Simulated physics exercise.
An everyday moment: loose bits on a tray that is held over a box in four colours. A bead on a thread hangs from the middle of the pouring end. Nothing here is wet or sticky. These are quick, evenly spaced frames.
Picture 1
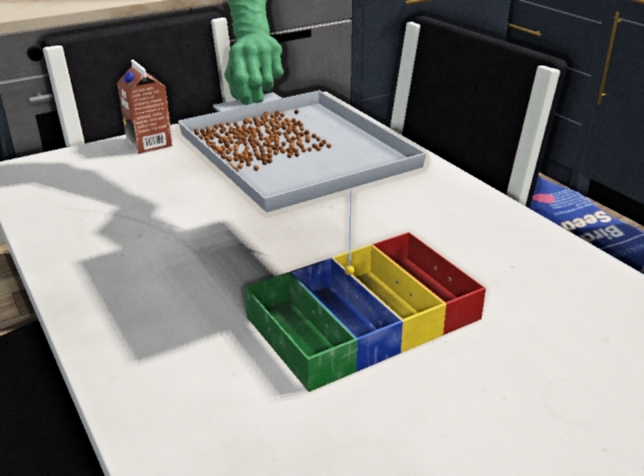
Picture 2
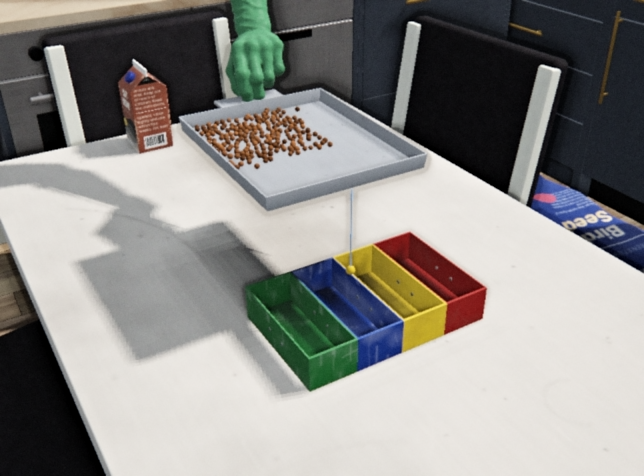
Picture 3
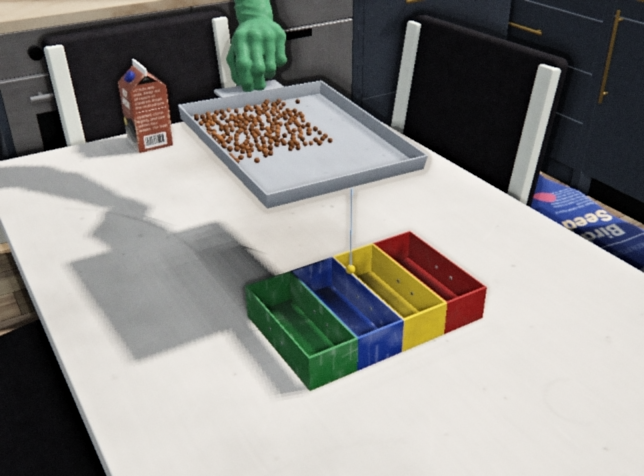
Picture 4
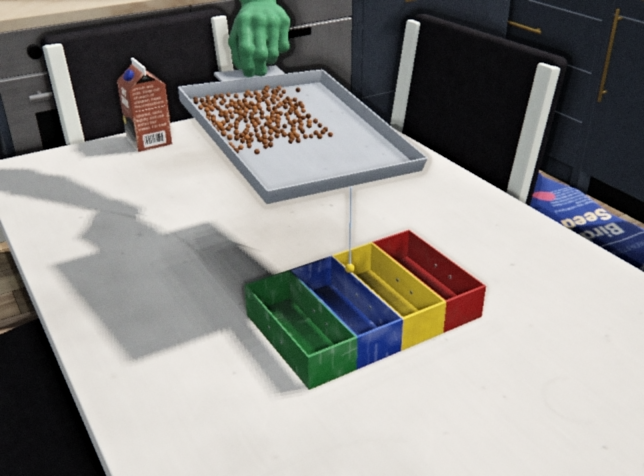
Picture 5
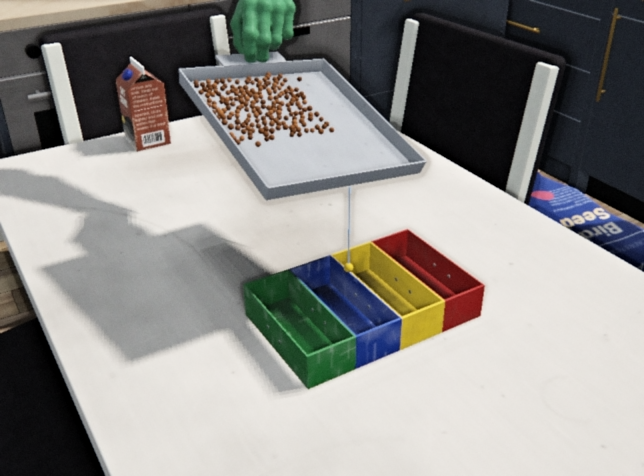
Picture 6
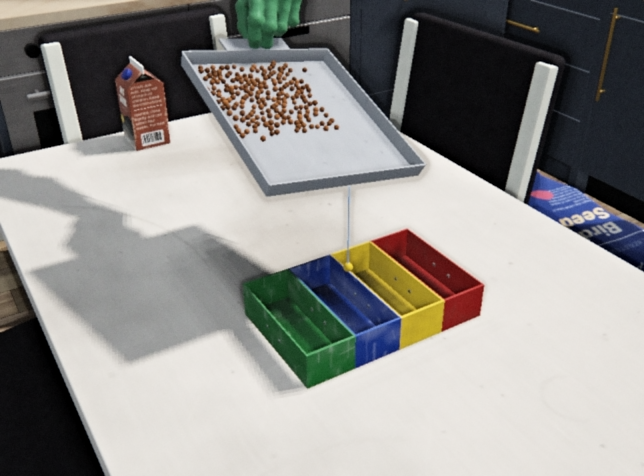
A white table with dark chairs around it, in a room with dark blue cabinets, is seen from above at an angle by a still camera. A green hand holds a grey tray of small brown balls above an open box with green, blue, yellow and red cells, a carton standing at left and a bead hanging on a thread. The tray starts level, then its far side rises, slanting it toward the near right corner as the balls shift slightly.
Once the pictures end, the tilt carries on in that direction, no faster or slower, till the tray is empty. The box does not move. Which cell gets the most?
Fullest: The red cell.
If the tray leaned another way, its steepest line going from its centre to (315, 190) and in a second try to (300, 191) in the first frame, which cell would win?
The first try: That green cell. The second: The cell in green.
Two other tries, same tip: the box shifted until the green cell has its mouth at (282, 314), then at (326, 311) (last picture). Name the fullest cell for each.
At the first place the red one, at the second that yellow cell.
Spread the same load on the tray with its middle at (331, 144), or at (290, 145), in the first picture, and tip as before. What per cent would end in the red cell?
Near 80 % and 70 %.
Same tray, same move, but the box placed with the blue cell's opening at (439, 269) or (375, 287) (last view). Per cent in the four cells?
In turn 100 and 100 in a hundred.
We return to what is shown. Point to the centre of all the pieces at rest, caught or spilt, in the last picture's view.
At about (425, 289).
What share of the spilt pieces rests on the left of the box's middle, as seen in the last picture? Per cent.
About 0 per cent.
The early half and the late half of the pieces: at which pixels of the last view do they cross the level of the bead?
Around (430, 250) and then (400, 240).
Just after the last frame, tray tipped steeply; roughly two thirds on the tray; just a few in the red cell; roughly a third falling or outside the box.
A moment on, tray tipped past a quarter turn; roughly half on the tray; roughly a third in the red cell; about a tenth in the yellow cell; just a few in the blue cell; about a tenth falling or outside the box.
Further on, tray tipped past a quarter turn; the larger part in the red cell; about a tenth in the yellow cell; just a few in the blue cell; about a tenth falling or outside the box.
When it is over, tray tipped past a quarter turn; the larger part in the red cell; about a tenth in the yellow cell; just a few in the blue cell; not one in the green cell; about a tenth outside the box.
